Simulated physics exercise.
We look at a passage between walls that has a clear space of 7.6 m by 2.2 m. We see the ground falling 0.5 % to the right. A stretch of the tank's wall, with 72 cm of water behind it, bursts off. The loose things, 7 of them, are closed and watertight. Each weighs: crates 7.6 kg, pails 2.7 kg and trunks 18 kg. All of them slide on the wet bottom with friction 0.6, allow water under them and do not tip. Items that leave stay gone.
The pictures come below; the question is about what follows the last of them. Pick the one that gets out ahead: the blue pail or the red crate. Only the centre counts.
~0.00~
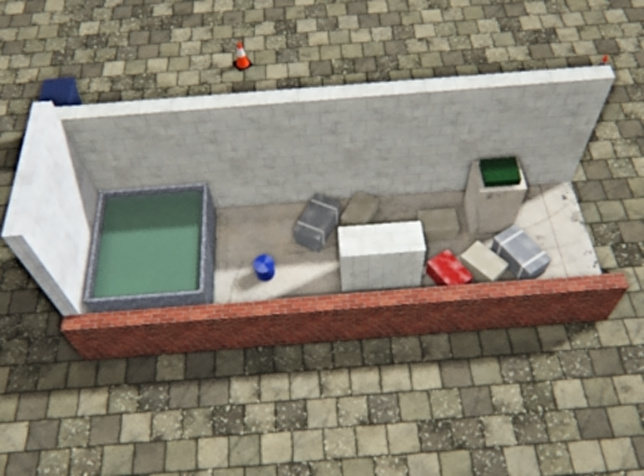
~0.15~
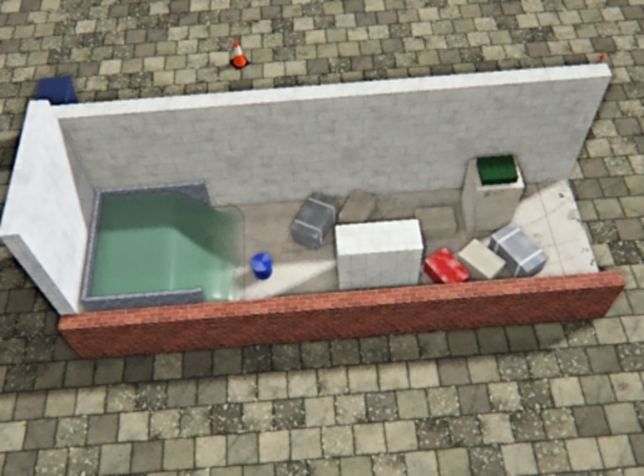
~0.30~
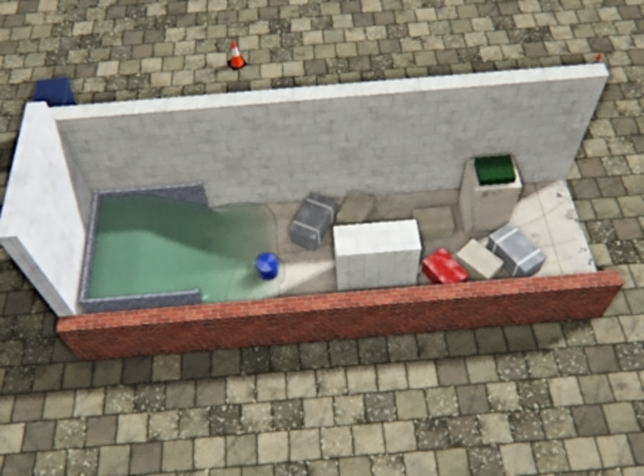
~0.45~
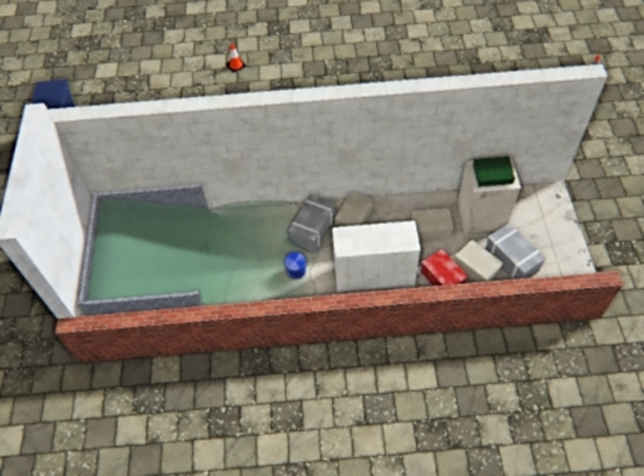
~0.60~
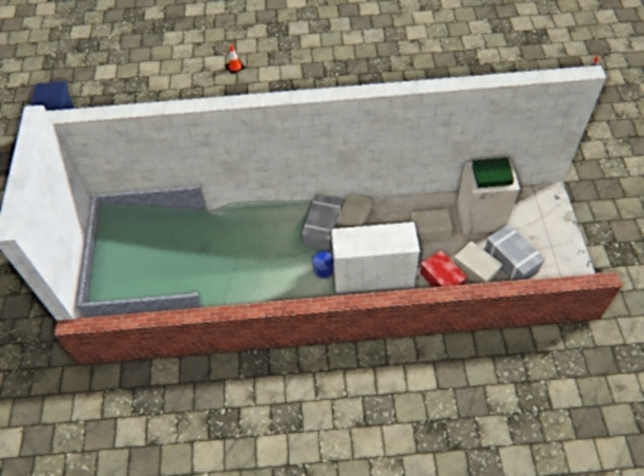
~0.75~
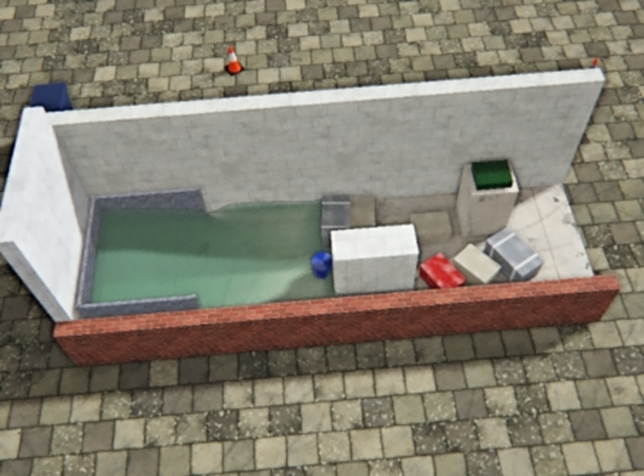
It is the red one that gets out ahead.
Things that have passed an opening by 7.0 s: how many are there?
I count 5 of them.
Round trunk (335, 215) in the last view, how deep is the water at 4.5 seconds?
I'd say some 15 cm.
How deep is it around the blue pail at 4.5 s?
18 cm, roughly.
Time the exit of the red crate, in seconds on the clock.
Somewhere near 3.0 s.
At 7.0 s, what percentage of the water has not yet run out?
50 %.
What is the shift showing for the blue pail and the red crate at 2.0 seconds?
Close to 200 cm for the first and 80 cm for the second.
After 2.0 s the blue pail is near (379, 227), 2.0 m from its start, afloat; the red crate is near (487, 257), 0.7 m from its start, afloat; 0 of 7 are out; 6 afloat.
After 4.5 s the blue pail is near (421, 287), 2.5 m from its start, afloat; the red crate has gone out (at 2.9 s); 4 of 7 are out; 3 afloat.
After 7.0 s the blue pail is near (437, 279), 2.8 m from its start, afloat; the red crate has gone out (at 2.9 s); 5 of 7 are out; 1 afloat.
After 10.0 s the blue pail is near (521, 264), 4.0 m from its start, afloat; the red crate has gone out (at 2.9 s); 6 of 7 are out; 1 afloat.
